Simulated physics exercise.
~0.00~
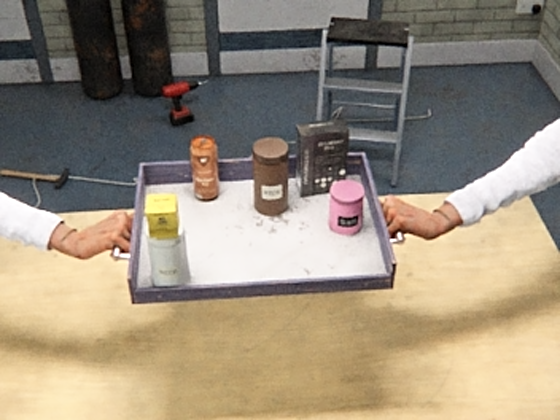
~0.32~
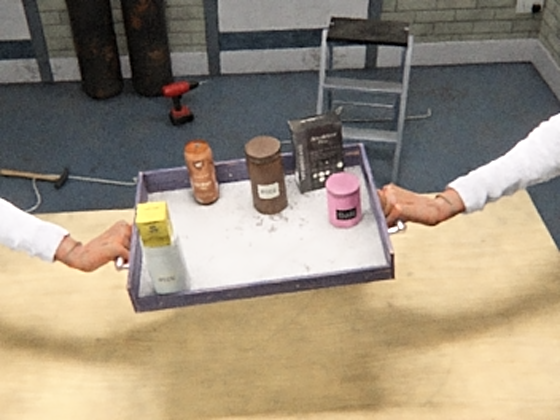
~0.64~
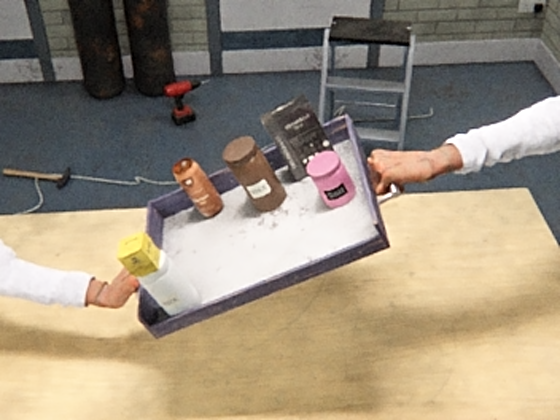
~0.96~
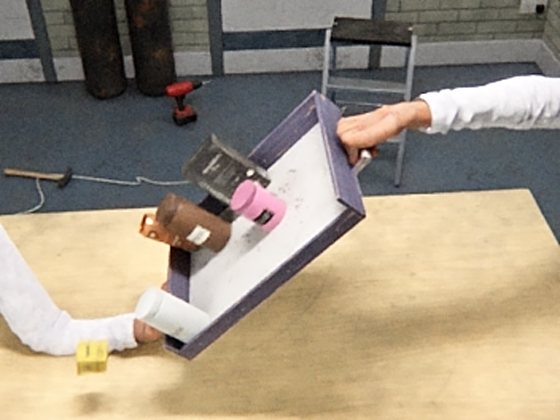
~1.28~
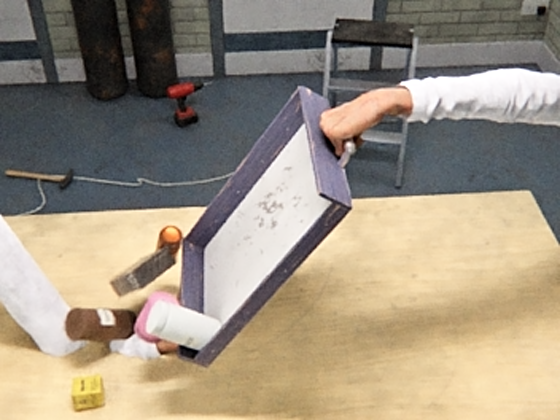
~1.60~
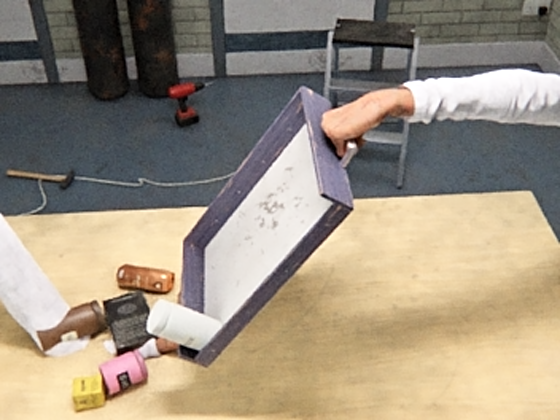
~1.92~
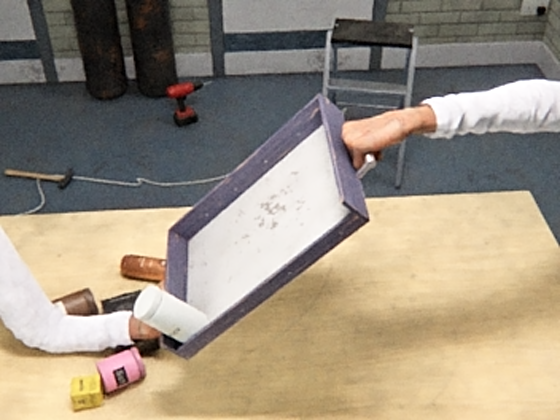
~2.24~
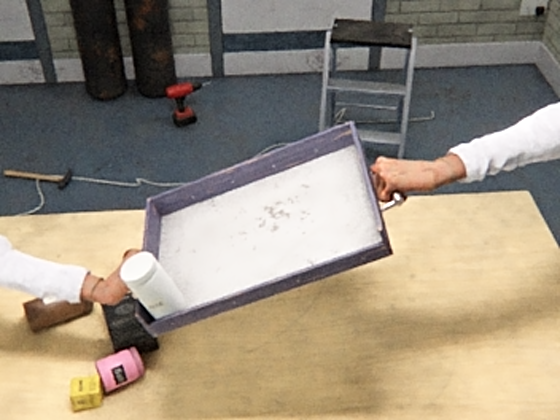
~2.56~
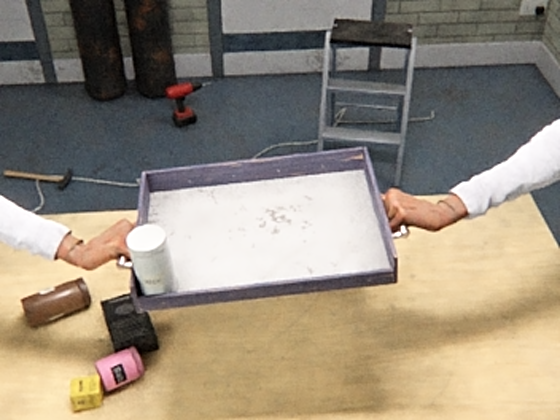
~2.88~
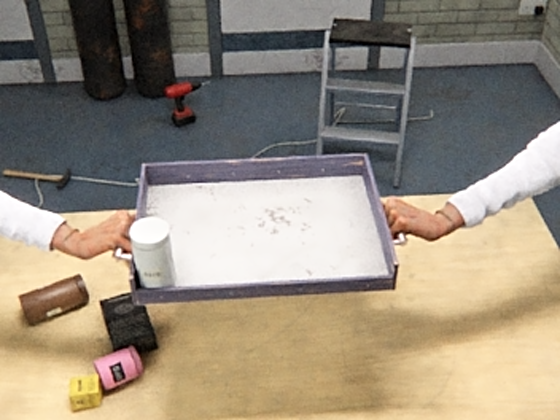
The clip opens on two hands holding a shallow purple crate above a wooden table, with six closed containers standing inside. The left side dips, gently at first and then steeply, and the containers begin to lean. The yellow carton drops off the low end, followed by the brown jar, black packet, pink jar and orange can, which tumble onto the table at the left. The white jar stays in the low corner as the hands bring the crate back to level. At the end it stands alone inside, while fallen items lie on the table below.
